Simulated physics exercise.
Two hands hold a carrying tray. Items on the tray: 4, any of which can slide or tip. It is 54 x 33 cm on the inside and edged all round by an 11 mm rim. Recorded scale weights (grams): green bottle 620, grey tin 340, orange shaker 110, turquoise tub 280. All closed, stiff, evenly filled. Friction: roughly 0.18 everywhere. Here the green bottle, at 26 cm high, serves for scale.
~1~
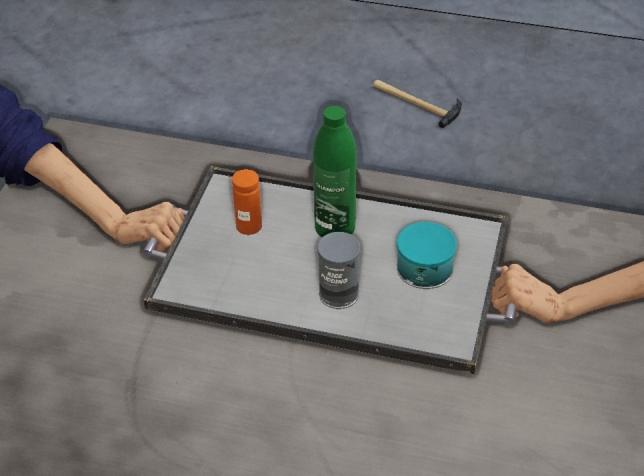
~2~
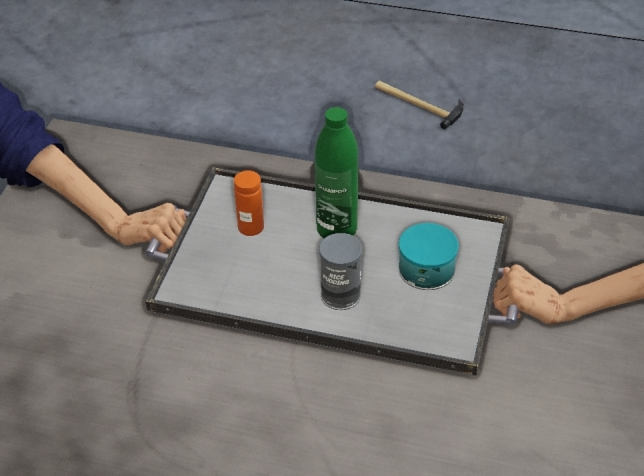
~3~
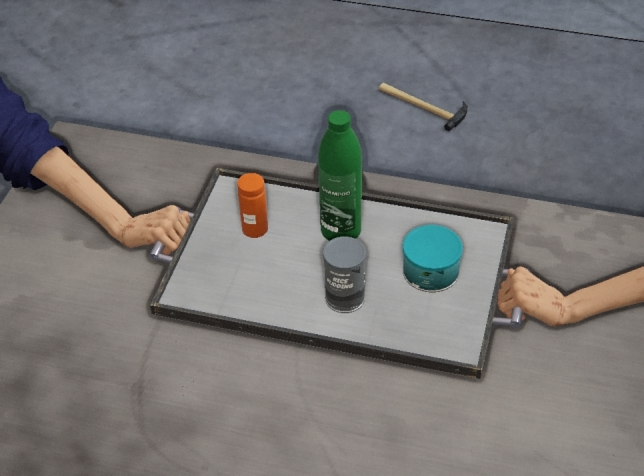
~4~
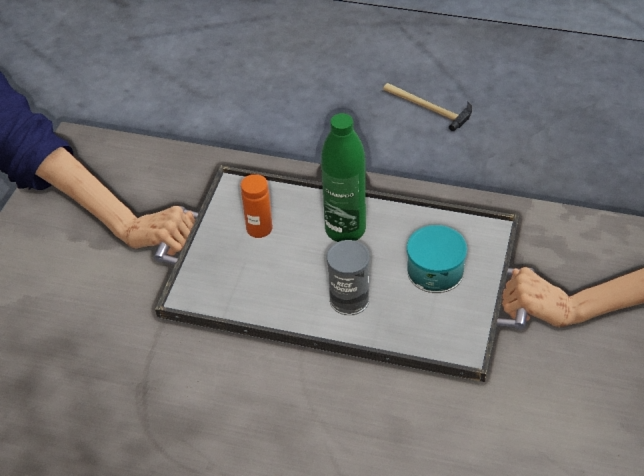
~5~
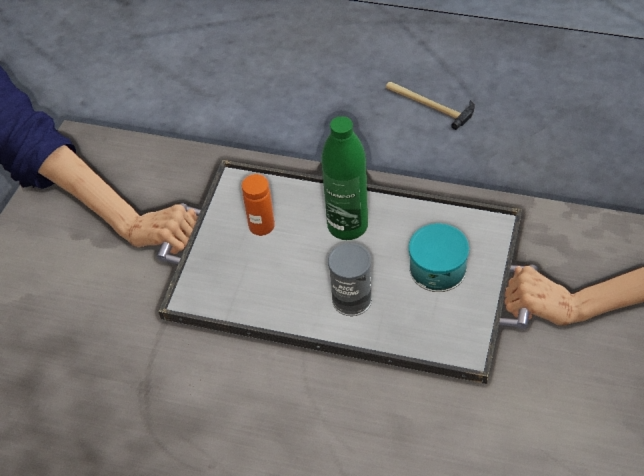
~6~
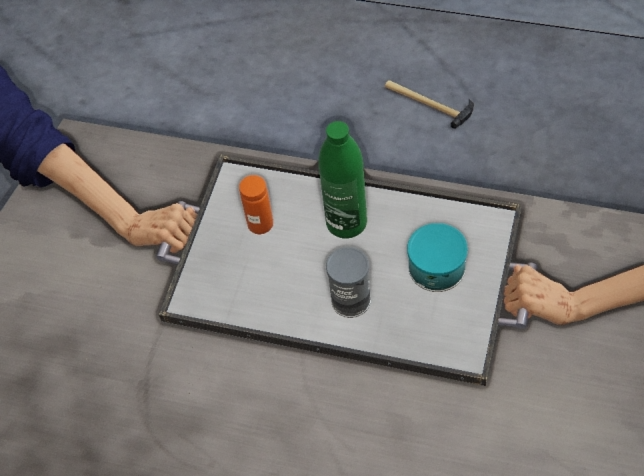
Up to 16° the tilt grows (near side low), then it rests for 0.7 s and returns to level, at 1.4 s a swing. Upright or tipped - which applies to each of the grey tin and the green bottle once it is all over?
Grey tin: Upright. Green bottle: Tipped.
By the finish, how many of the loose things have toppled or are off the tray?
My answer is 2.
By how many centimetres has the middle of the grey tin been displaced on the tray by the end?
Roughly 6 centimetres.
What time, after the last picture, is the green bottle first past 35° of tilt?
It happens at about 0.9 s.
Then, 0.60 s later than the last frame, tilt 16°, near edge down; green bottle 15 cm from its spot near (318, 260); grey tin 6 cm from its spot near (340, 318); orange shaker 14 cm from its spot.
Then, 1.00 s later than the last frame, tilt 16°, near edge down; green bottle and orange shaker now off the tray; grey tin 6 cm from its spot near (351, 321); turquoise tub 14 cm from its spot.
When it is over, off the tray and tipped over, green bottle and orange shaker; not toppled but over 5 cm from the start, grey tin and turquoise tub. In the last view, grey tin near (353, 300), green bottle near (252, 423).
